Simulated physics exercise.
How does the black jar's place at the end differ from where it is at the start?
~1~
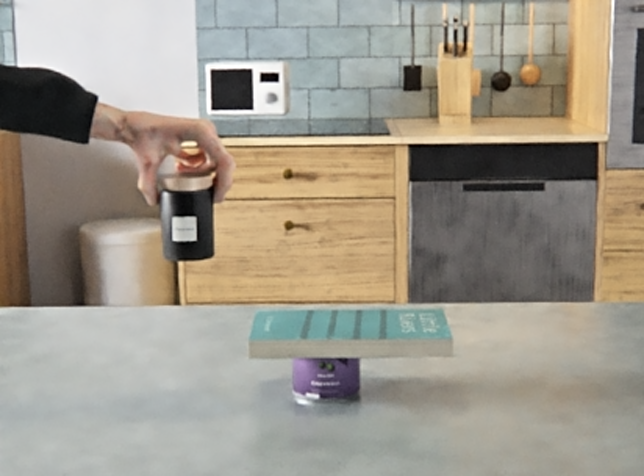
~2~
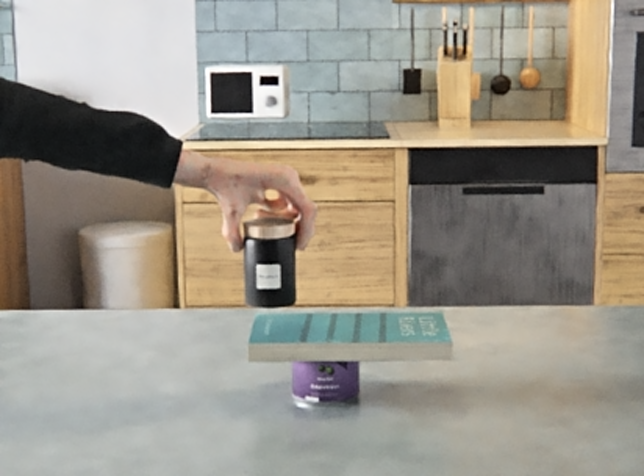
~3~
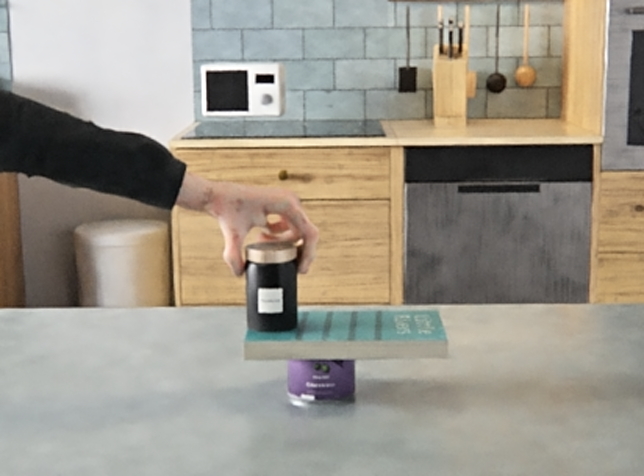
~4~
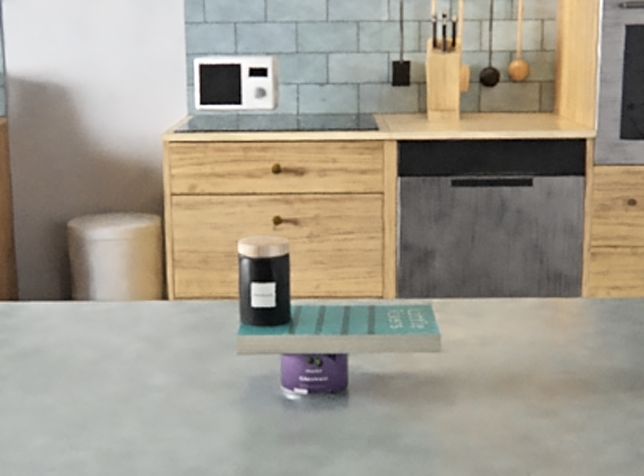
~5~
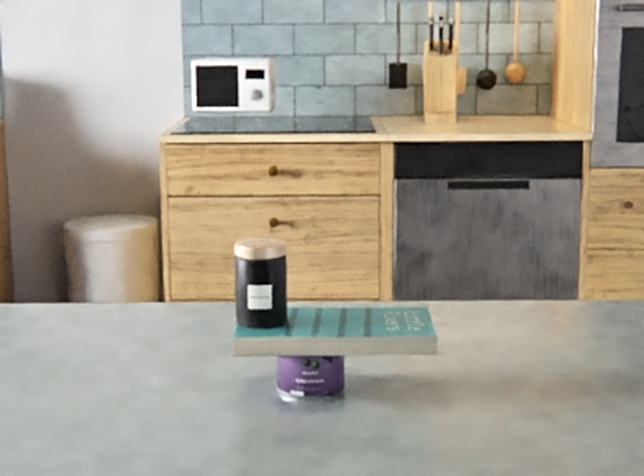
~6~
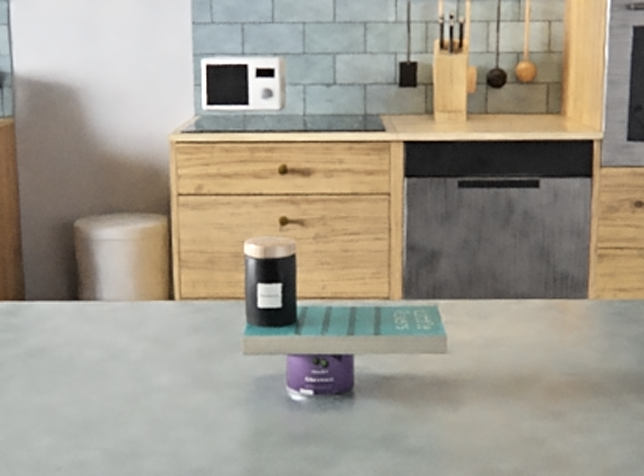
At the start the black jar is held in the air to the left of the book, and at the end it stands farther right and lower, on the left part of the turquoise book.
